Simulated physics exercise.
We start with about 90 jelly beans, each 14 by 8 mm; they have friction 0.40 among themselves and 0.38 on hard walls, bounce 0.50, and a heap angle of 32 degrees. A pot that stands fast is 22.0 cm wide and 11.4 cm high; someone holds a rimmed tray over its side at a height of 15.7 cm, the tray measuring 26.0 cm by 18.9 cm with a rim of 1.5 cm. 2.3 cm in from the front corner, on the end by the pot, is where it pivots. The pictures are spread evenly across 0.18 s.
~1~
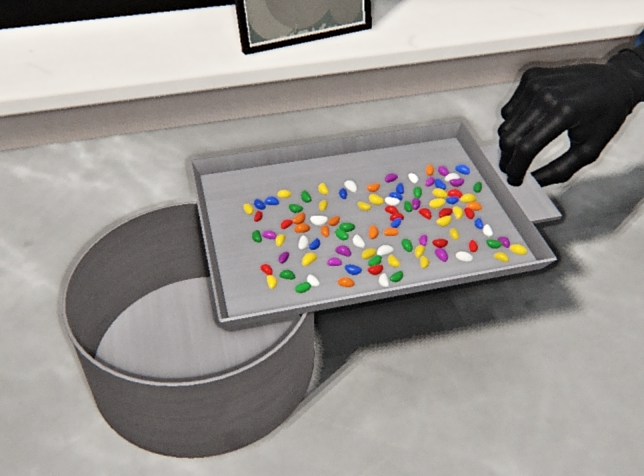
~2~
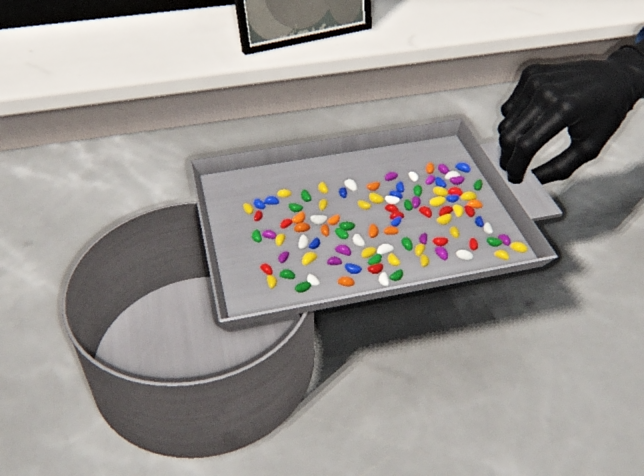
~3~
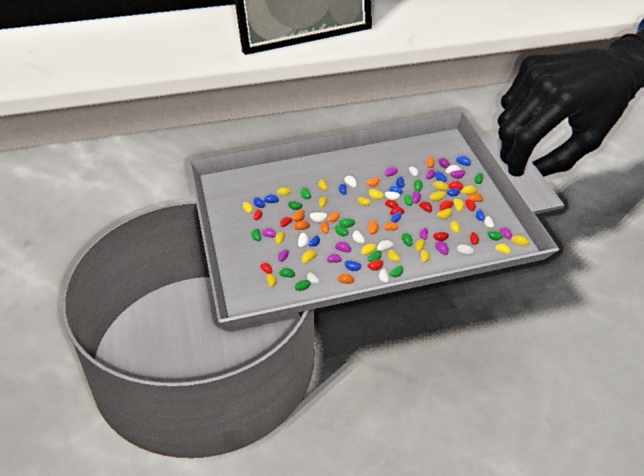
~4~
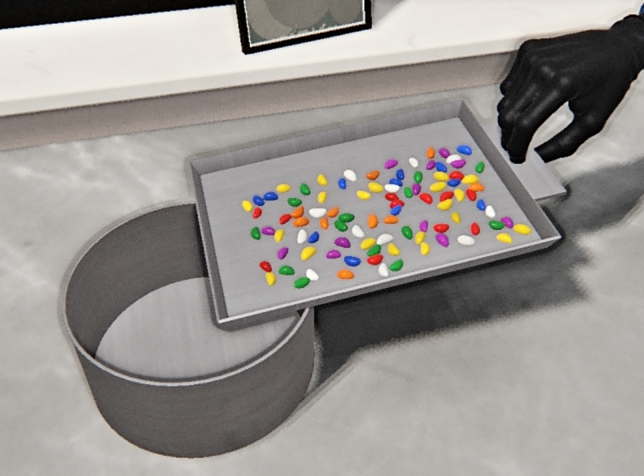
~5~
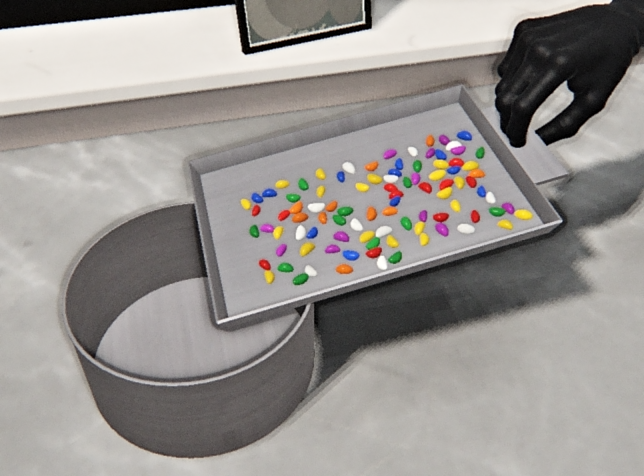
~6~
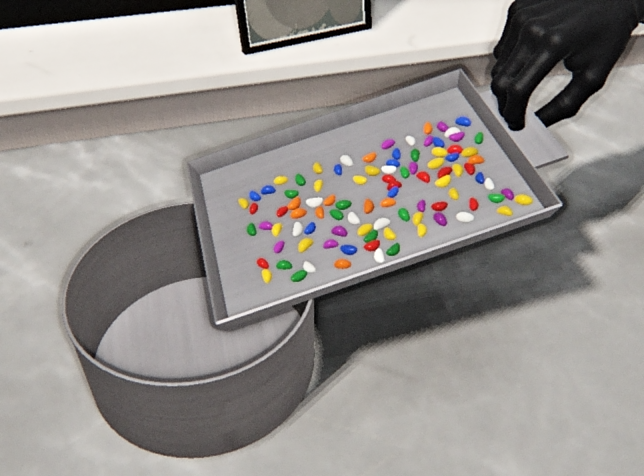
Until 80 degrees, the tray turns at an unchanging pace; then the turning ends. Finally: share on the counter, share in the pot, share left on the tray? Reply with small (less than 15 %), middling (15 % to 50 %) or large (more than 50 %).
Counter - small, pot - large, tray - small.
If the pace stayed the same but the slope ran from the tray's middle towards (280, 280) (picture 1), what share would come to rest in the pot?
Something like 45 per cent of the pieces.
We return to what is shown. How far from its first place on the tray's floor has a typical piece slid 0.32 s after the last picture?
I'd say close to 7 centimetres.
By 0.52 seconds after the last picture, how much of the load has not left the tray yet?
It works out to near 60 per cent of the load.
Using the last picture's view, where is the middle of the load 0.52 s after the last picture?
Load centre, approx.: (185, 262) px.
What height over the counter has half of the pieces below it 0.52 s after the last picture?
The halfway mark sits at about 16 cm.
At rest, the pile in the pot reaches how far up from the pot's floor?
Roughly 1.0 cm up.
Then, 0.32 s after the last picture, tilt 46 degrees; the tray holds 100 %, the pot 0 %.
Then, 0.52 s after the last picture, tilt 68 degrees; the tray holds 60 %, the pot 20 %.
Then, 0.84 s after the last picture, tilt 80 degrees; the tray holds 0 %, the pot 95 %.
In the end, counter 5 %, pot 95 %, tray 0 %.
